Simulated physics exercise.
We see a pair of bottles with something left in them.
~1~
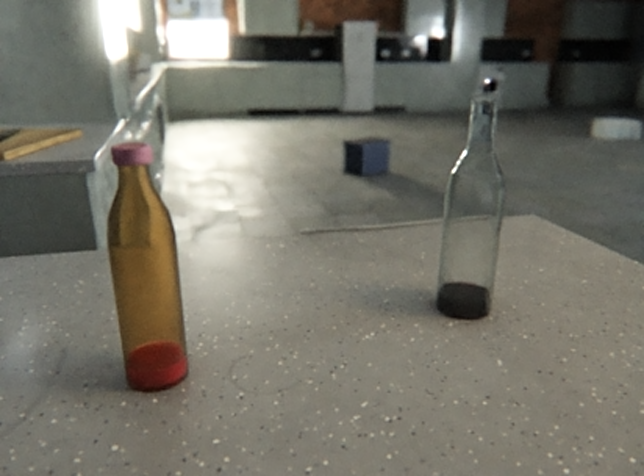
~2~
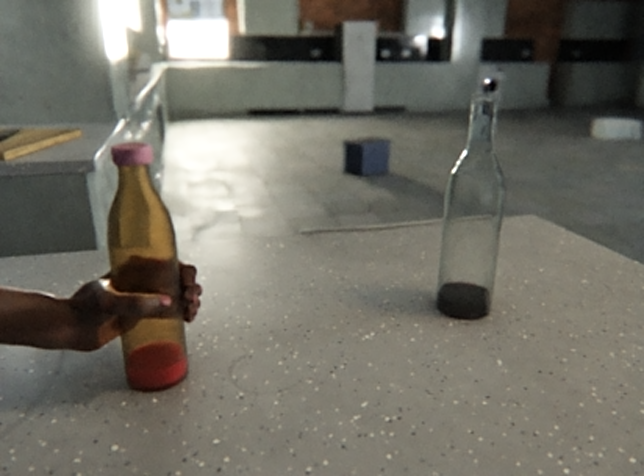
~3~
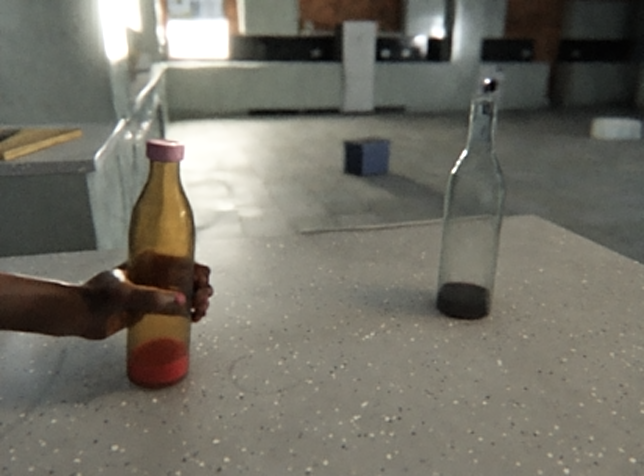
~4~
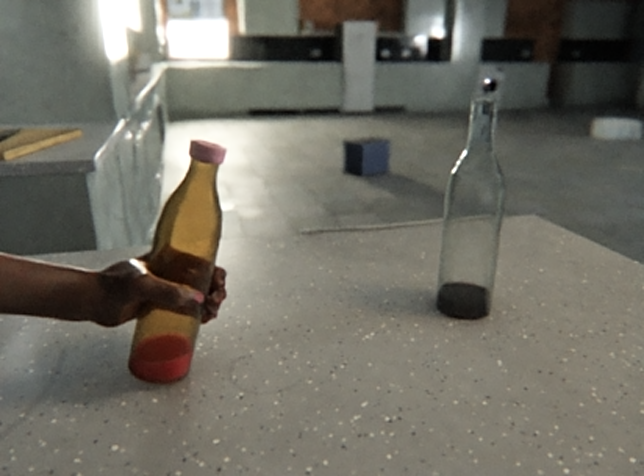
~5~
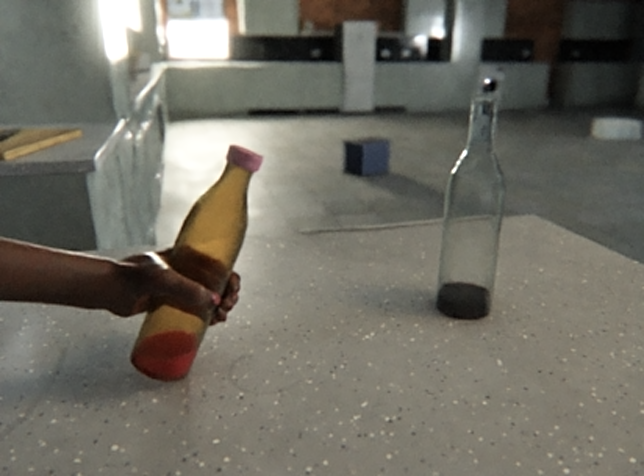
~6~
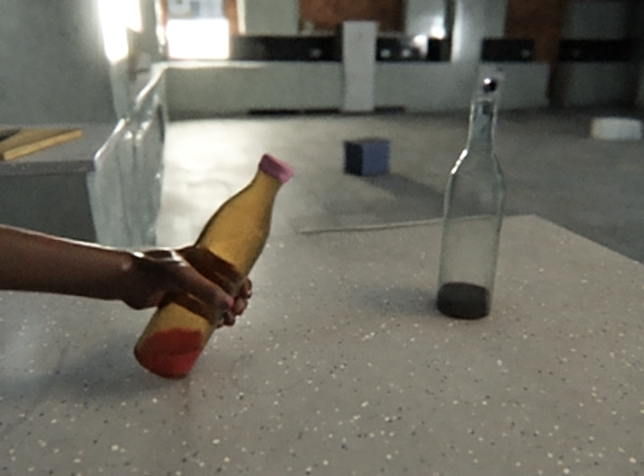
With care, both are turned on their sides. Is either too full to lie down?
Left: It holds it all. Right: It holds it all.
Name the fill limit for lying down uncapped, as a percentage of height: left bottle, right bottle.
Roughly 22 per cent, then 20 per cent.
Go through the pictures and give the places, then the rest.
Both stand upright; left bottle (145, 268) nearly empty, capped; right bottle (474, 206) nearly empty, open, in the first picture.
A hand takes the left bottle; left bottle nearly empty, surface at (155, 355); right bottle nearly empty, surface at (464, 293), in the second picture.
The left bottle leans; left bottle (162, 264) nearly empty; right bottle (474, 206) nearly empty, in the third picture.
The left bottle leans; left bottle nearly empty, surface at (164, 348); right bottle nearly empty, surface at (464, 293), in the fourth picture.
The left bottle leans; left bottle (202, 261) tipped 25°; right bottle (474, 206) nearly empty, in the fifth picture.
The left bottle leans; left bottle (219, 263) tipped 30°, capped; right bottle nearly empty, surface at (464, 293), open, in the sixth picture.
Next, the left bottle is nearly down; left bottle, dry at the neck.
After that, the left bottle lies flat; left bottle, dry at the neck.
Finally, both lie flat; left bottle, dry at the neck; right bottle, dry at the neck.
